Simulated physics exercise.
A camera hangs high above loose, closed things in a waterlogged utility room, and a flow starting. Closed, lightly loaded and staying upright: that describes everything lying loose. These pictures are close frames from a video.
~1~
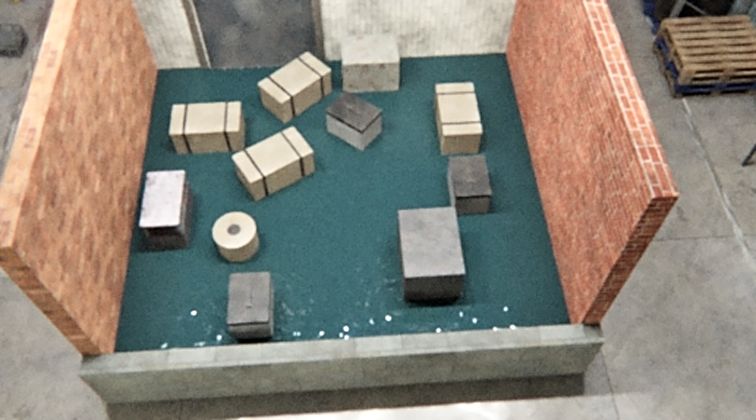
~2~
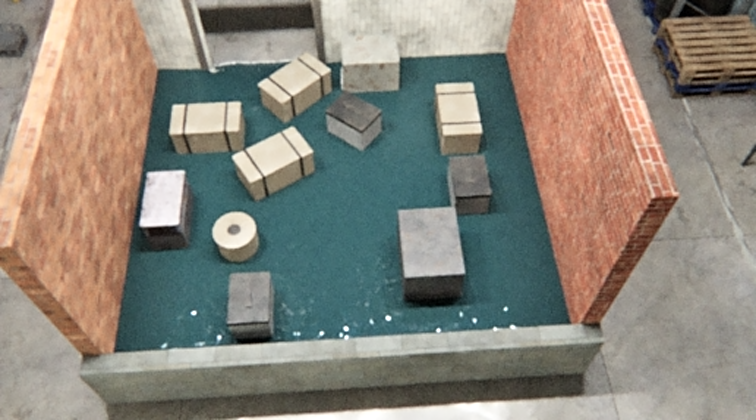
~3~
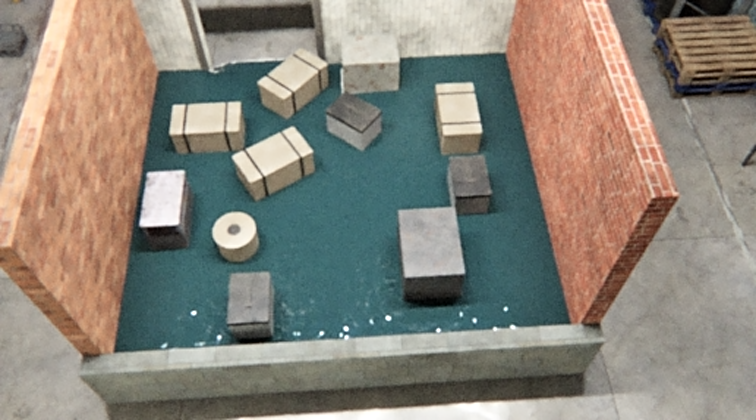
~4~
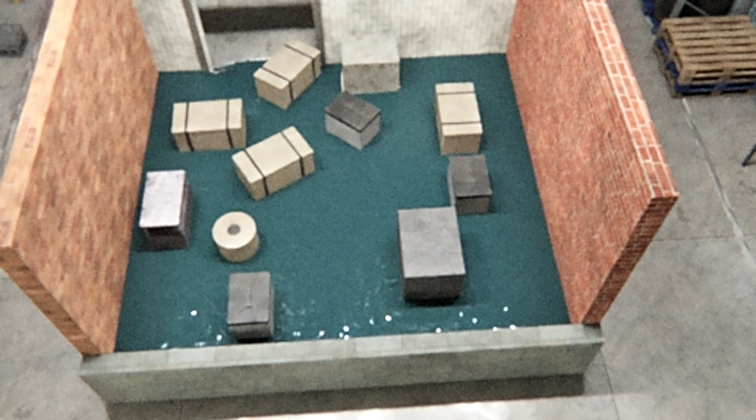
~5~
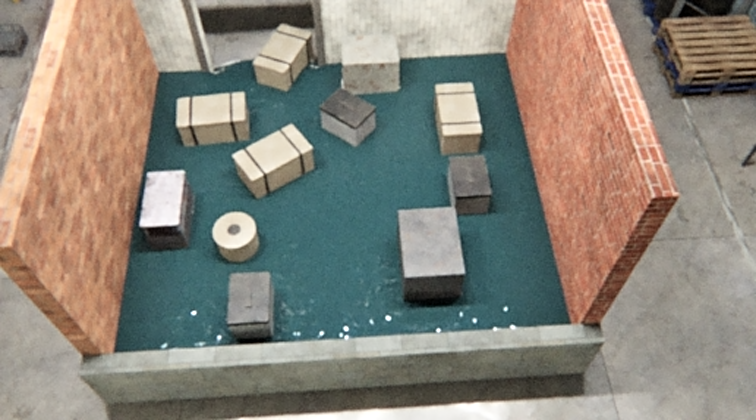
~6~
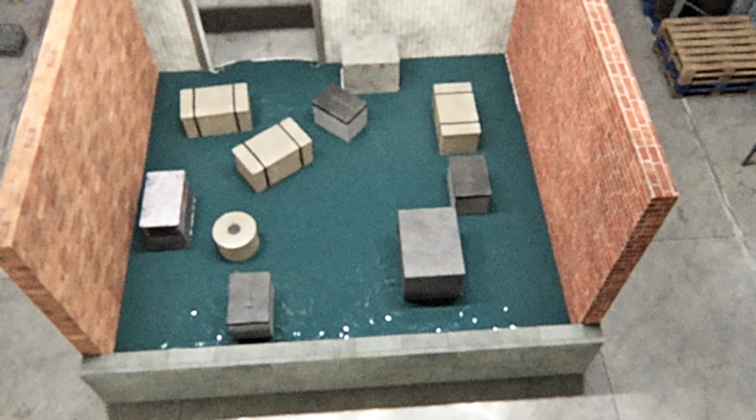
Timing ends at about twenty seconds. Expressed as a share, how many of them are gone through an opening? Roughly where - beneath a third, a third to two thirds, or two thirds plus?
The share is two thirds or higher.
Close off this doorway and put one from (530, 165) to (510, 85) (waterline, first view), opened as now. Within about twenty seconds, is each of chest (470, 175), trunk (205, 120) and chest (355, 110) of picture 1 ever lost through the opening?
Taken in that order, the answers are swept away, not lost, swept away.
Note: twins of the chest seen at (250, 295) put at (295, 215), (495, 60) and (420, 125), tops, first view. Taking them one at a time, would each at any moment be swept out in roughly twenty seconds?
Here's how it goes, in order: Gets out, then does not get out, then gets out.
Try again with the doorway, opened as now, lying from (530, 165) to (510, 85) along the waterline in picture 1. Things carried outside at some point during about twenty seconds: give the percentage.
I'd say around 60 percent.
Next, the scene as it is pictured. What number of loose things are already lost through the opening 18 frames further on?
The answer here is 4.
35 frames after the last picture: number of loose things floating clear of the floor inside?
By my tally, 2.
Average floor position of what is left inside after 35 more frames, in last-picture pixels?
(282, 195).
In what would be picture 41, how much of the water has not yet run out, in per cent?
I make it 48 percent.
A moment on, 1 of 8 are out; 7 afloat.
Next, 4 of 8 are out; 4 afloat.
Later, 6 of 8 are out; 2 afloat.
In the end, 7 of 8 are out; 1 afloat.
